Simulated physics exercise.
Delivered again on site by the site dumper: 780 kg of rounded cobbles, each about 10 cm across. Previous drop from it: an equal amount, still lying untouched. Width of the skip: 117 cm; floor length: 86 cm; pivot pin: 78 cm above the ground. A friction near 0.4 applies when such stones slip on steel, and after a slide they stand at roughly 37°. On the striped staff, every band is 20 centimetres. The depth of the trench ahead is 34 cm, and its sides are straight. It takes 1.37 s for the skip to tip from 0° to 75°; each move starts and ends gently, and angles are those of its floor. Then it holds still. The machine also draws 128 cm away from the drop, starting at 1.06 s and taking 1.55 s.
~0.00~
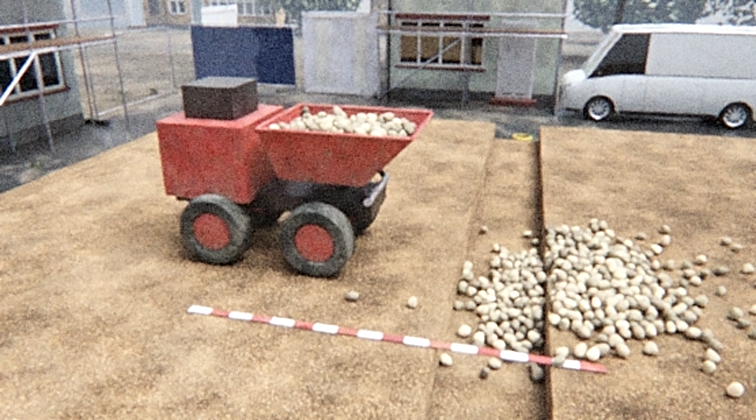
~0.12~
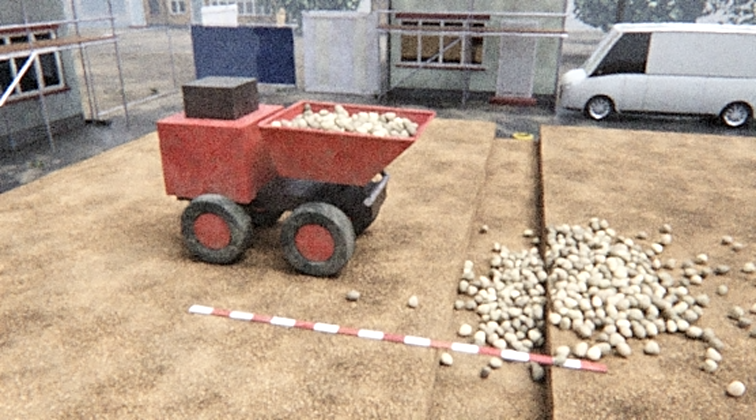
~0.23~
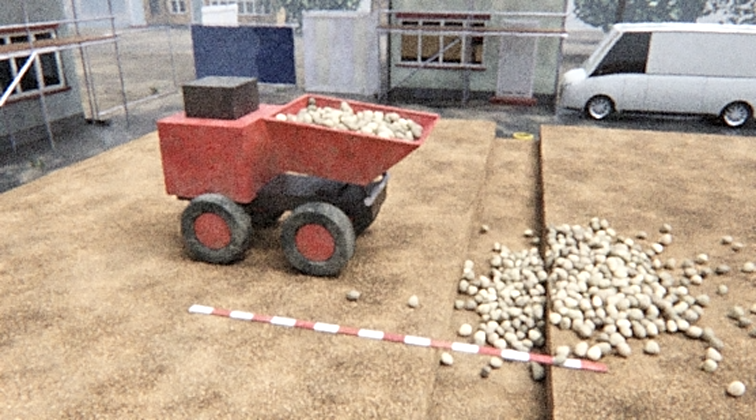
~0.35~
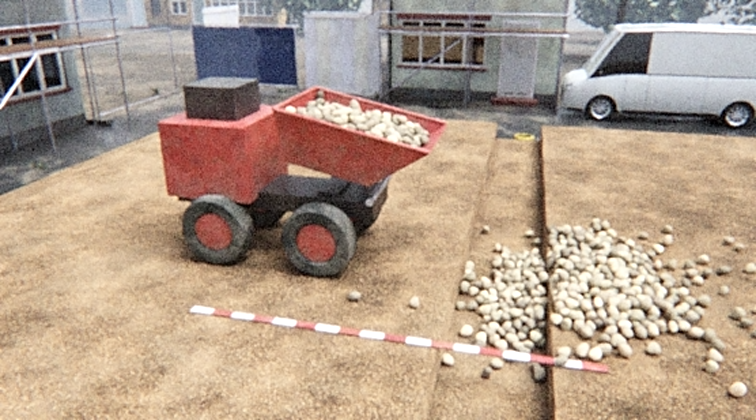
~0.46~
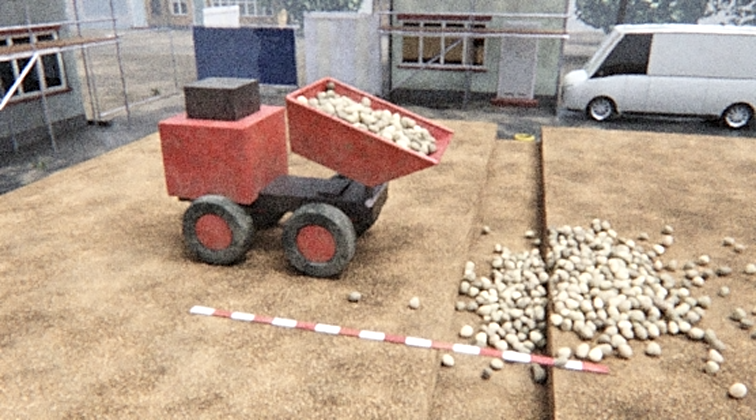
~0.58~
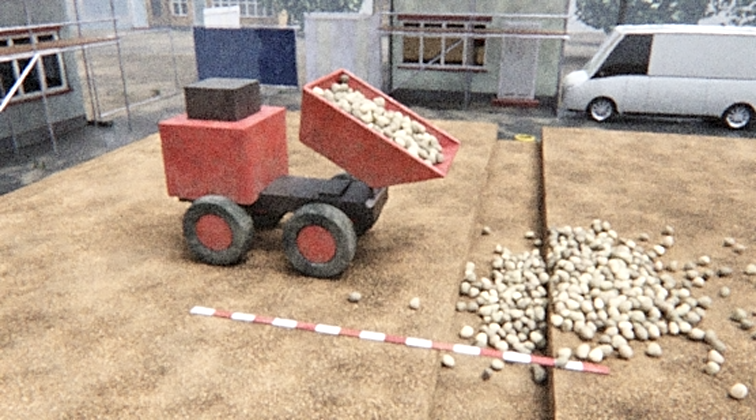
The clip opens on a red dumper loaded with pale stones, parked left of a narrow trench, with more stones heaped in and beyond it. The skip gradually tilts toward the trench, its rear rising away from the chassis, until it slopes steeply with the stones still inside.
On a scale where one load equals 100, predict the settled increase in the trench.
The settled increase is about 80 in every hundred.
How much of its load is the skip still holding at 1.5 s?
Reading: Near 45 % of the load.
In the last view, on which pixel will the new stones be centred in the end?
(486, 281).
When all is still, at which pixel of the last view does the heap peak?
Close to (585, 263).
After 1.0 s the floor is at 63°; in per cent of one load, 100 in the skip, 1 short of the trench, 36 in the trench, 63 past the trench; the foremost stones are past the picture's edge.
After 1.5 s the floor is at 75°; in per cent of one load, 43 in the skip, 7 short of the trench, 86 in the trench, 63 past the trench; the foremost stones are past the picture's edge.
After 3.1 s the floor is at 75°; in per cent of one load, 0 in the skip, 20 short of the trench, 116 in the trench, 63 past the trench; the foremost stones are past the picture's edge.
After 5.9 s the floor is at 75°; in per cent of one load, 0 in the skip, 20 short of the trench, 116 in the trench, 63 past the trench; the foremost stones are past the picture's edge. Net gain in the trench, 80.
